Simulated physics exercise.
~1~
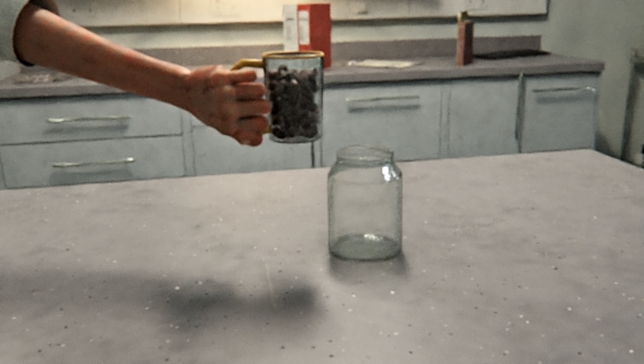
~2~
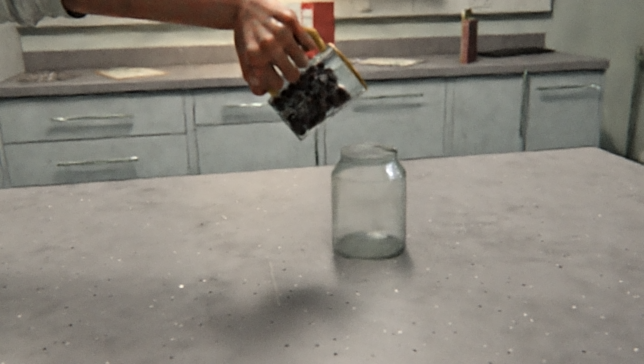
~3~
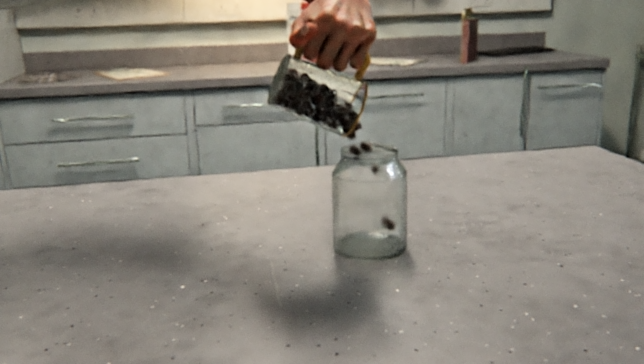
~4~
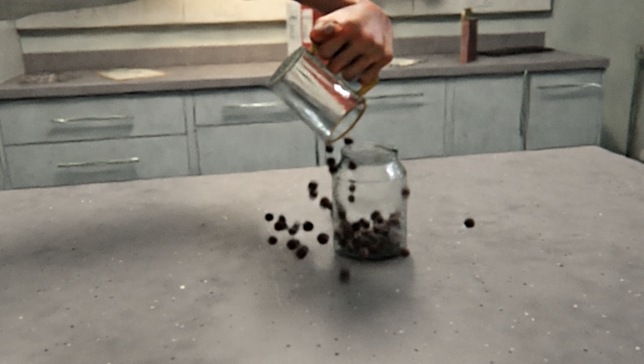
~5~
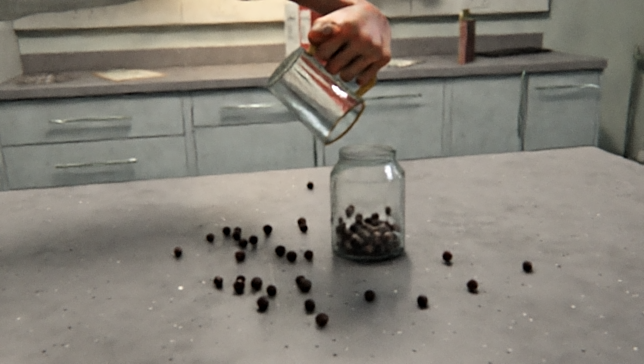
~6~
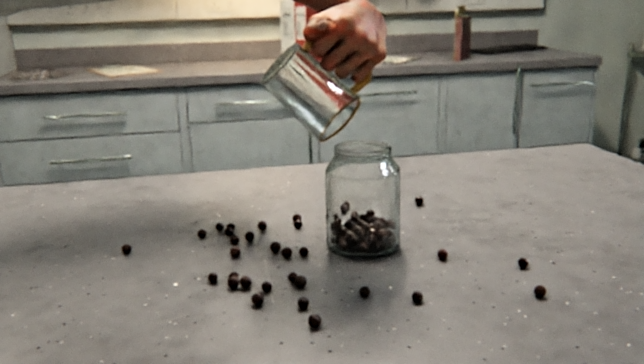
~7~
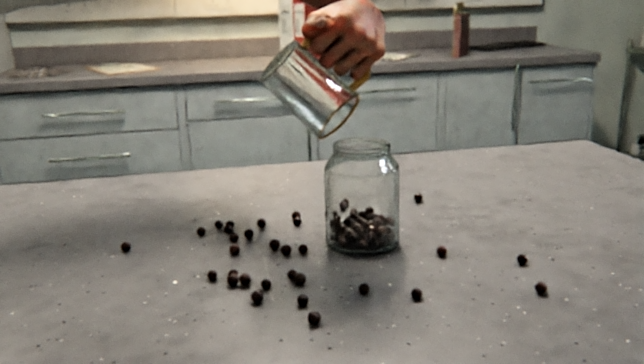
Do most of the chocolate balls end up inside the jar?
Yes, the larger part of them ends up in the jar, though a fair share lies scattered on the counter and the cup is left practically empty.
A hand holding a clear measuring cup full of dark chocolate balls moves in from the left, above an open glass jar on a speckled grey counter in a kitchen. The cup tips to the right over the jar, and the first balls drop through its mouth. As the hand turns the cup further, the rest pour out in a rush, many landing inside while others miss and bounce across the counter. The stray balls roll outward and settle on both sides. At the end the hand still holds the emptied cup tilted above the partly filled jar.
